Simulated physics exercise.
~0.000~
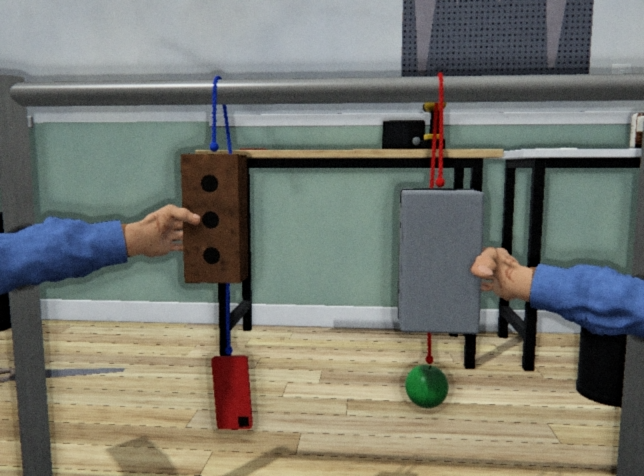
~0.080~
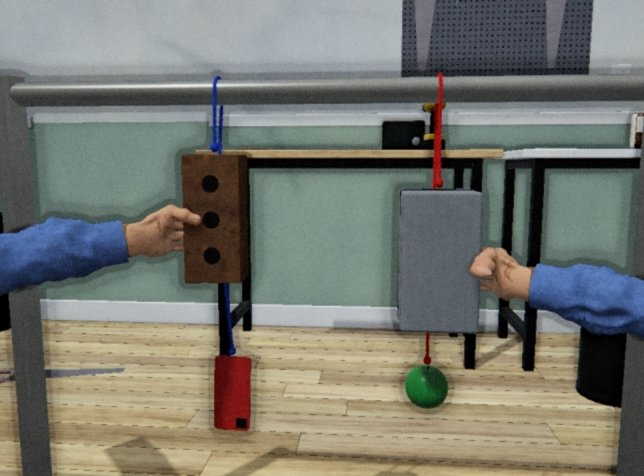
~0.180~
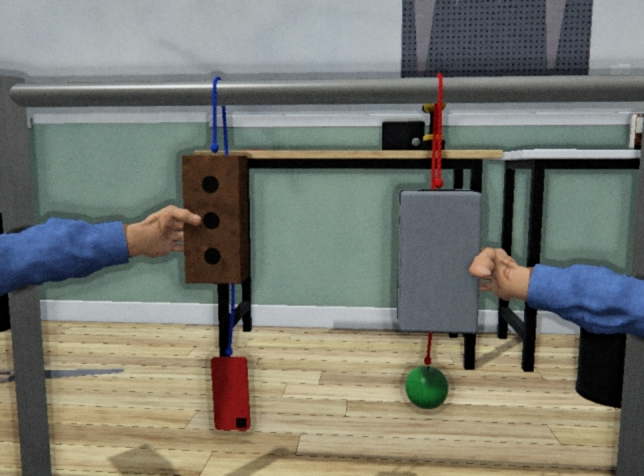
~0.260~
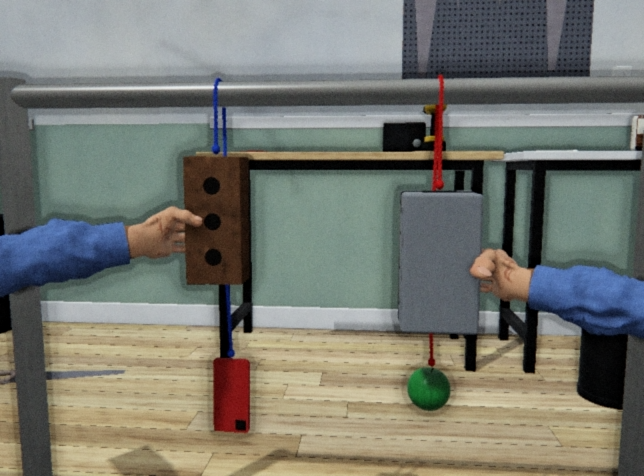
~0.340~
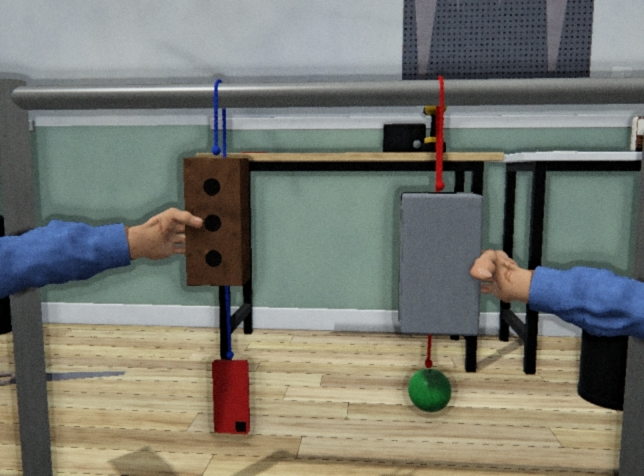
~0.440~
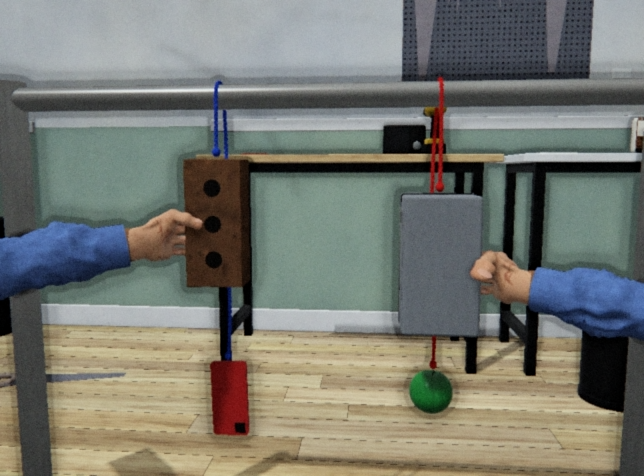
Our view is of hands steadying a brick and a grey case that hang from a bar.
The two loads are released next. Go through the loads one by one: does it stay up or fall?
Brick: Falls. Grey case: Falls.
After 0.74 s, brick dropping near (221, 319); grey case dropping near (435, 371).
After 1.00 s, brick on the floor; grey case on the floor.
At rest, brick on the floor; grey case on the floor. The brick pulls its rope through and the grey case runs down to the floor.
